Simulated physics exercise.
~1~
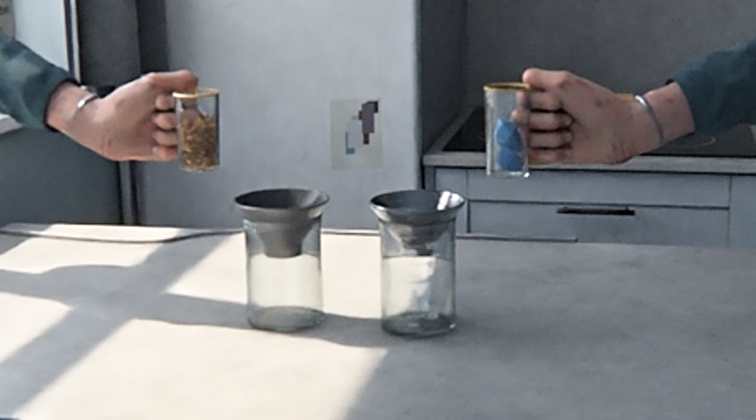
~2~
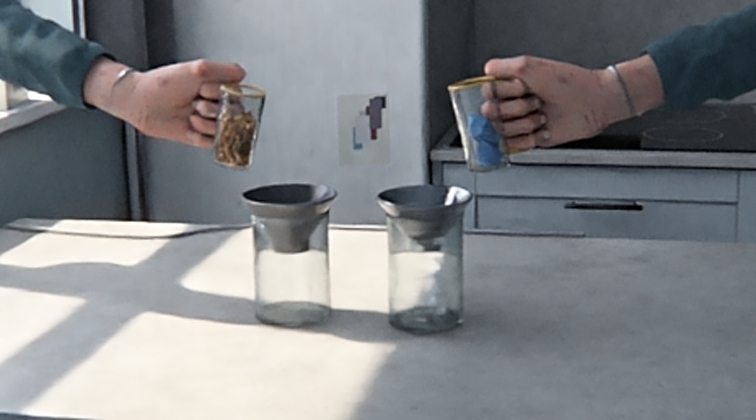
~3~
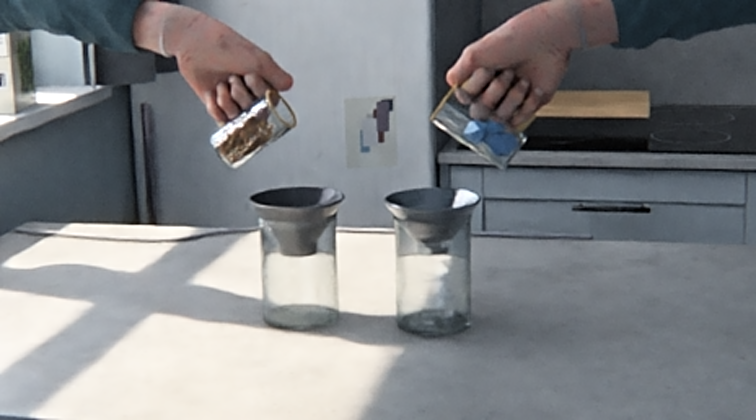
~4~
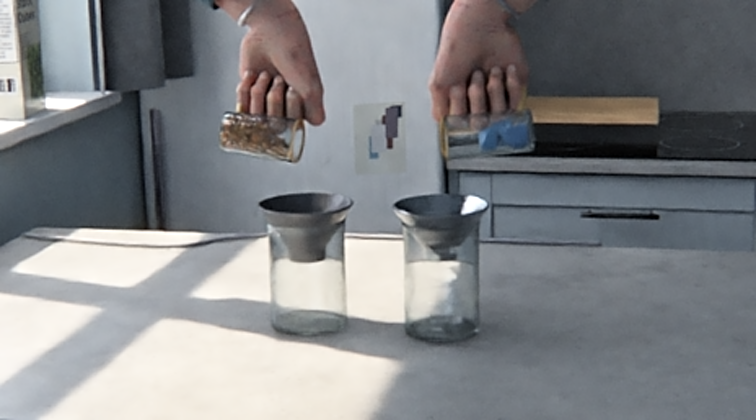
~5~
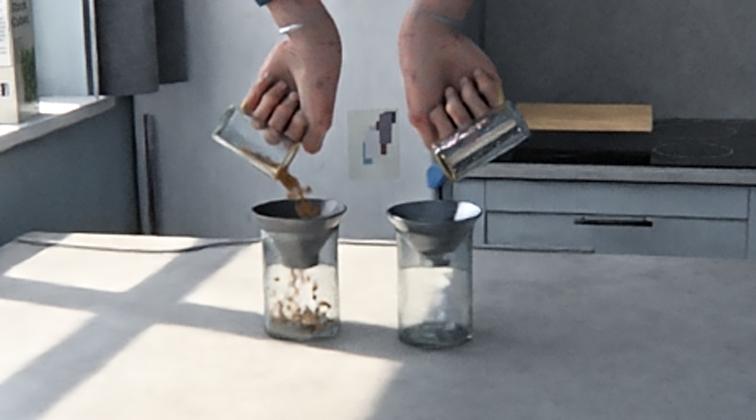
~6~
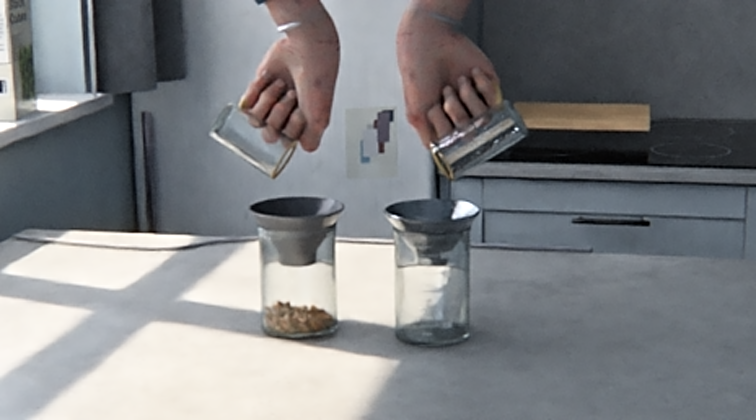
On a sunlit kitchen counter, two clear glass jars stand side by side, each with a dark grey funnel in its mouth. Two hands bring in small glass cups from either side, the left holding small golden-brown pieces and the right holding larger blue ones. The hands move inward over the funnels and tip the cups until they point downward. The brown pieces stream through the left funnel, while the blue ones drop into the right funnel. Finally, both cups are empty, with a brown pile in the left jar and the blue pieces stuck in the funnel above an empty right jar.
